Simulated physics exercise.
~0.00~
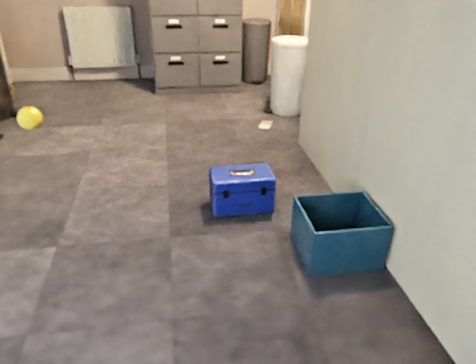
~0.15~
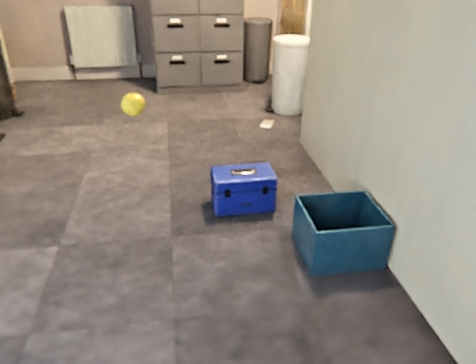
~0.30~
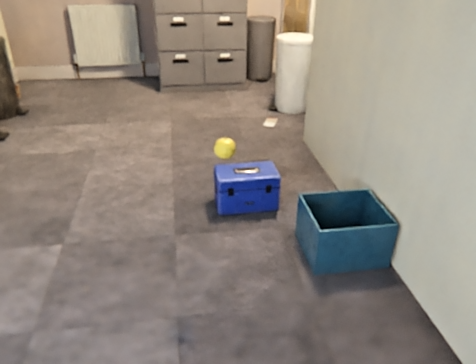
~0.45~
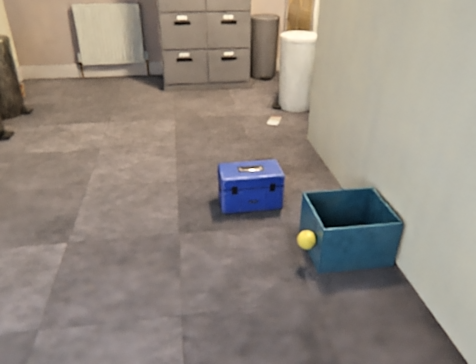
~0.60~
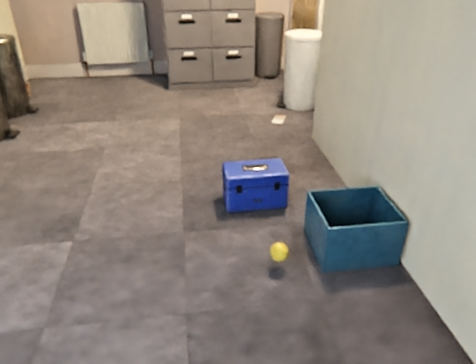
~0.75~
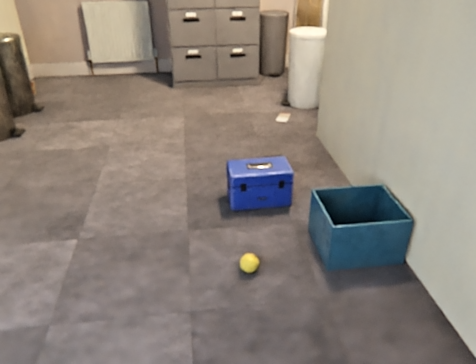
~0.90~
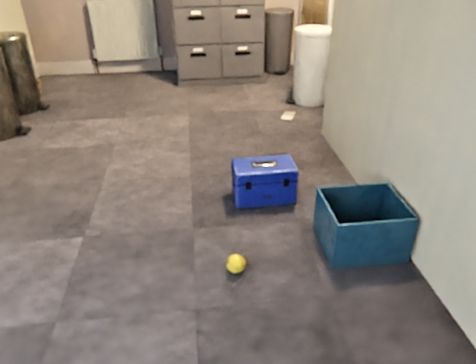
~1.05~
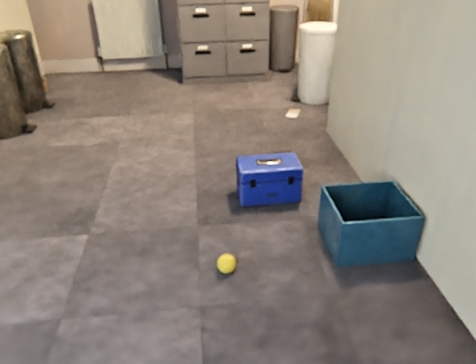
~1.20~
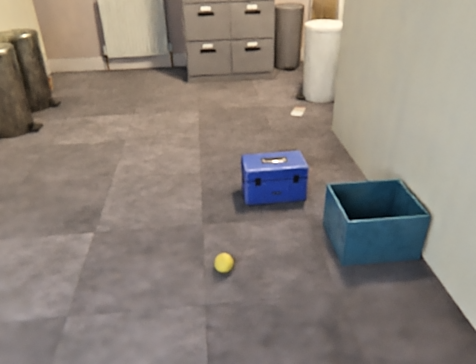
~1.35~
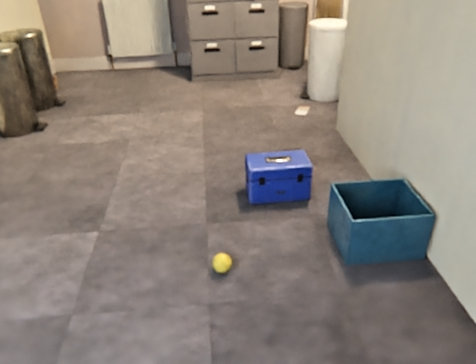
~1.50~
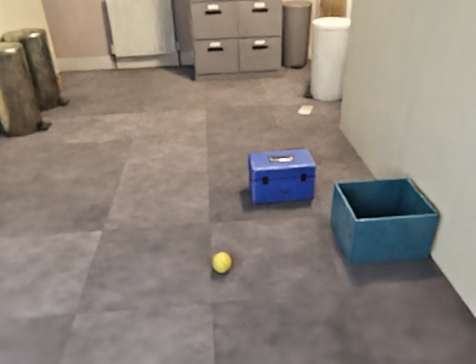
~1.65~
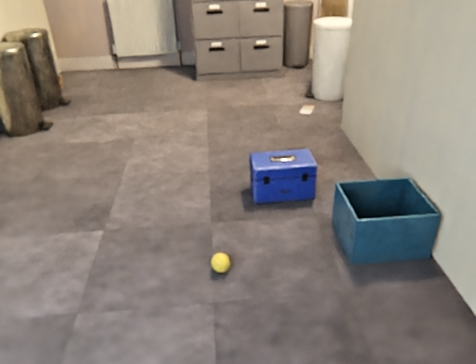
A small yellow ball or apple flew in from the left past a blue toolbox, struck the front corner of an open teal box, dropped to the floor and rolled back left, coming to rest outside the box while the toolbox stayed put.
